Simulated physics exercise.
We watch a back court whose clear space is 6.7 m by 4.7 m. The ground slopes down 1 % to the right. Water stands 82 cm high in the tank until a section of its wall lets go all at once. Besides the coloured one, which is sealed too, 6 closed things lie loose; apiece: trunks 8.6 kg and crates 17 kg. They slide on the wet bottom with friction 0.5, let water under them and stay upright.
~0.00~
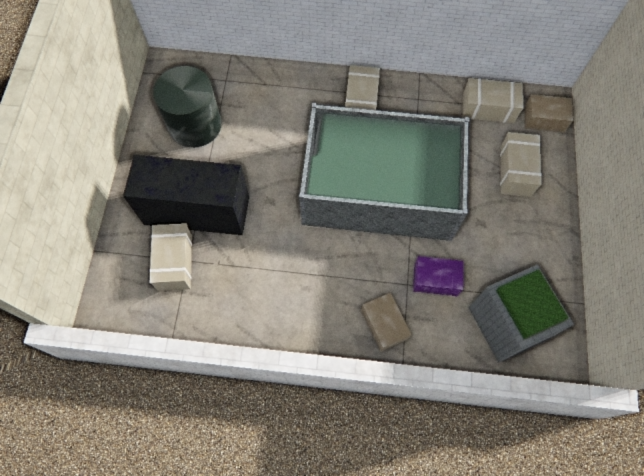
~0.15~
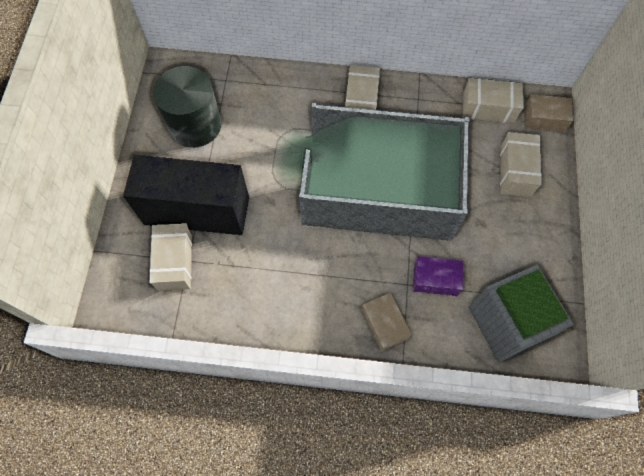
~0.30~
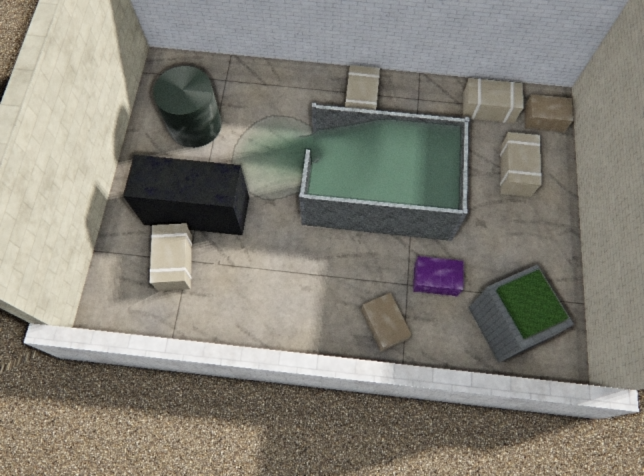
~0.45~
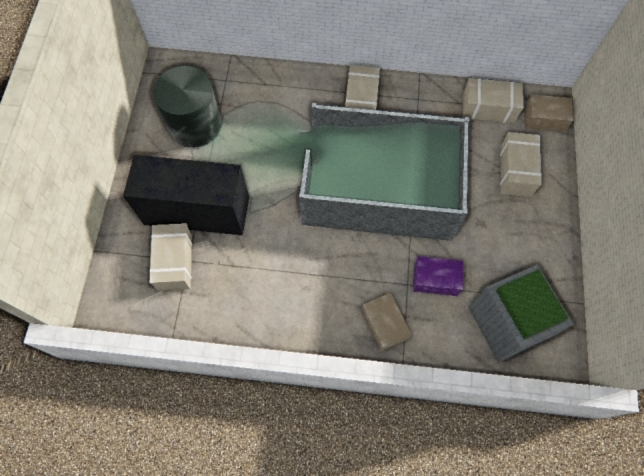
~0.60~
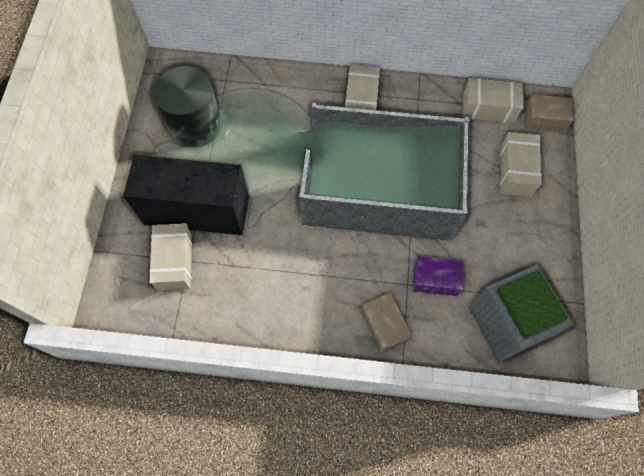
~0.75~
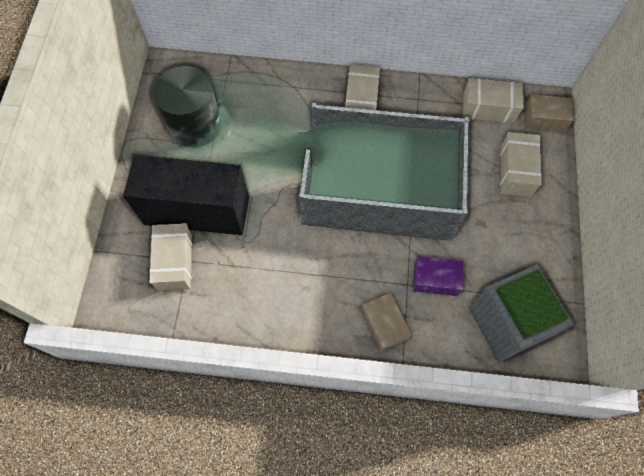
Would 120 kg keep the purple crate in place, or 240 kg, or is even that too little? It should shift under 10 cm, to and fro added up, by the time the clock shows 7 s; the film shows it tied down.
I expect that the smaller load will do.
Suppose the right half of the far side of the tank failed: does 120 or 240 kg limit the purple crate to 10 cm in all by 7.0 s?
In that case the smaller load will do.
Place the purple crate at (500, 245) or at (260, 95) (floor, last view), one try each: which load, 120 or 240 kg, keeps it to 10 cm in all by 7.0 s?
In that order: The smaller is enough; the smaller is enough.
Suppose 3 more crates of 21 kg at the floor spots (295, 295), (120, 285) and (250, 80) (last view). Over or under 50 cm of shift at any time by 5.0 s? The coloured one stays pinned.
In that order: Less, more, over.
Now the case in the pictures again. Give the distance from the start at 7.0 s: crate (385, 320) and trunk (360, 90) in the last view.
In turn: 50 cm, 250 cm.
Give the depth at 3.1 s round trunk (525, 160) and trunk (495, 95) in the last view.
About 0 and 0 cm.
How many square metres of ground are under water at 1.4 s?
Roughly 9.0 m2.
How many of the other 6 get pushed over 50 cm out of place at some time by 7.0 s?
That makes 5.
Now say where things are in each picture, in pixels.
The first picture shows the purple crate at (440, 273), on the bottom; water covers 2.5 m2; 0 of 7 have shifted.
The second picture shows the purple crate at (440, 273) rests on the ground; water covers 3.0 m2; 0 of 7 have shifted.
The third picture shows the purple crate at (440, 273) rests on the ground; 3.8 m2 under water; 0 of 7 have shifted.
The fourth picture shows the purple crate at (440, 273) rests on the ground; water covers 4.8 m2; 0 of 7 have shifted.
The fifth picture shows the purple crate at (440, 273) rests on the ground; water covers 5.6 m2; 0 of 7 have shifted.
The sixth picture shows the purple crate at (440, 273) rests on the ground; 6.5 m2 under water; 0 of 7 have shifted.
After 1.4 s the purple crate would be 0 cm from its start with 120 kg and 0 cm from its start with 240 kg; 0 cm of water round it then.
After 3.1 s the purple crate would be 0 cm from its start with 120 kg and 0 cm from its start with 240 kg; 0 cm of water round it then.
After 4.9 s the purple crate would be 0 cm from its start with 120 kg and 0 cm from its start with 240 kg; 1 cm of water round it then.
After 7.0 s the purple crate would be 0 cm from its start with 120 kg and 0 cm from its start with 240 kg; 5 cm of water round it then.
